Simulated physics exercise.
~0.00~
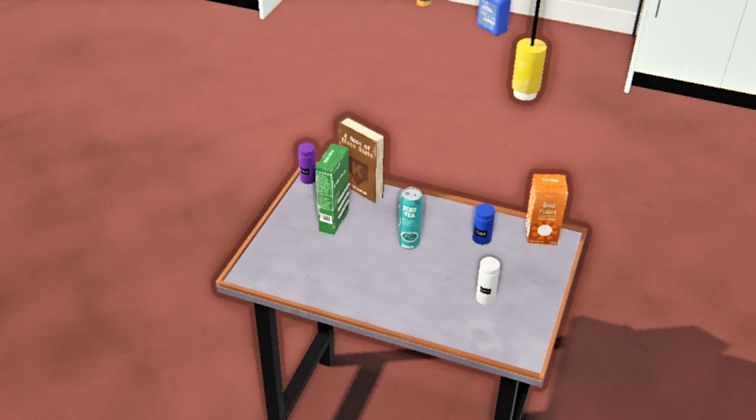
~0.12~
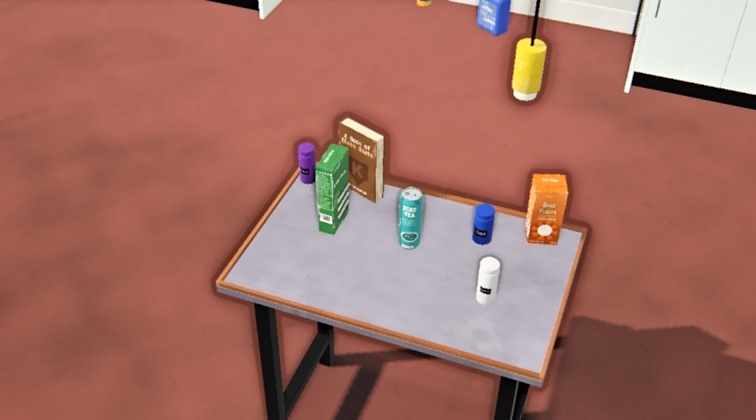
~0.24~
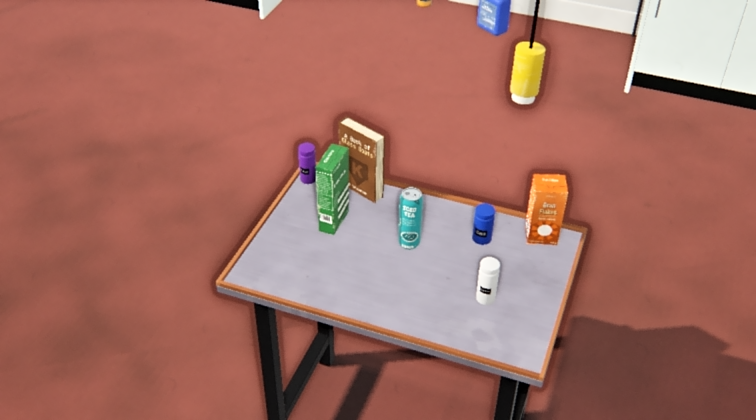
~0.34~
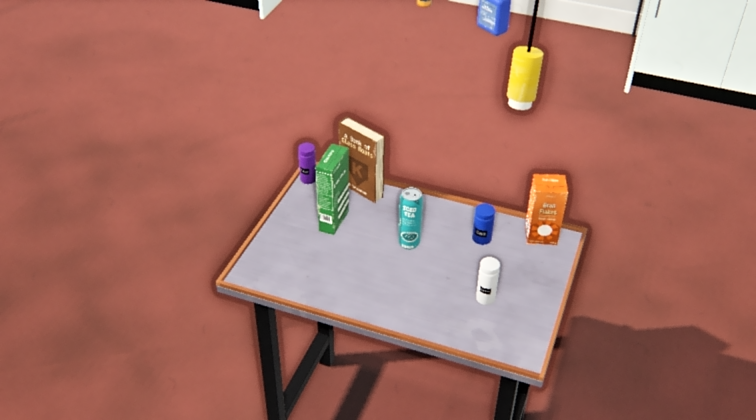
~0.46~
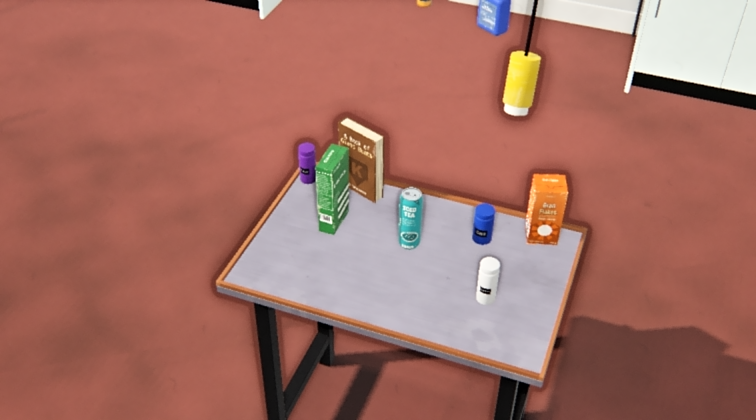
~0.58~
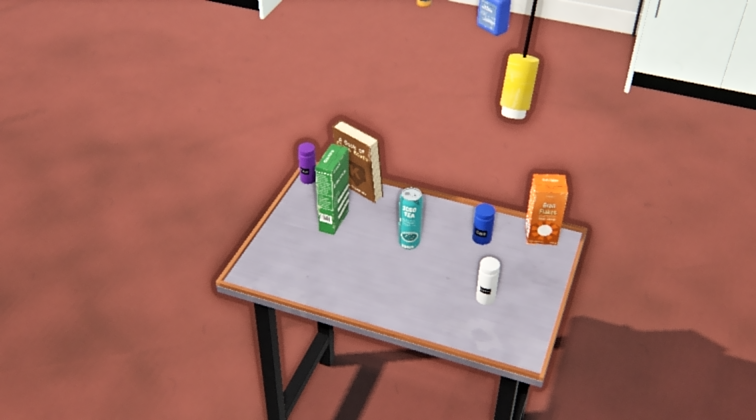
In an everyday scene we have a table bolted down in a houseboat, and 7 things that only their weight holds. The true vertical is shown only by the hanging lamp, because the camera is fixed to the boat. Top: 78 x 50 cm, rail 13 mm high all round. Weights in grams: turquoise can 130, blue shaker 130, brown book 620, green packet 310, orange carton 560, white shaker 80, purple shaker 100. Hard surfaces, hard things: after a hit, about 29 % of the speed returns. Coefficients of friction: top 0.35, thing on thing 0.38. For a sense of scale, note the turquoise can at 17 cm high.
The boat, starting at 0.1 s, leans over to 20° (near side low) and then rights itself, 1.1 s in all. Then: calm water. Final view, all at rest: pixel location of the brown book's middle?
Roughly (336, 214).
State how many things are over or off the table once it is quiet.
The number here is 3.
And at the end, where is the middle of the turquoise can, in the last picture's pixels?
Its middle settles close to pixel (392, 270).
After 0.88 s, floor tilted 13°, near side down; brown book 57° off its base near (338, 191); green packet 56° off its base; turquoise can 14° off its base.
After 1.08 s, floor tilted 2°, near side down; brown book on its side near (335, 214); green packet on its side; turquoise can 56° off its base.
In the end (1.7 s), toppled on the table, turquoise can, brown book and green packet; the other 4 under 5 cm from the start. At the end, from the last picture's camera, brown book near (336, 214).
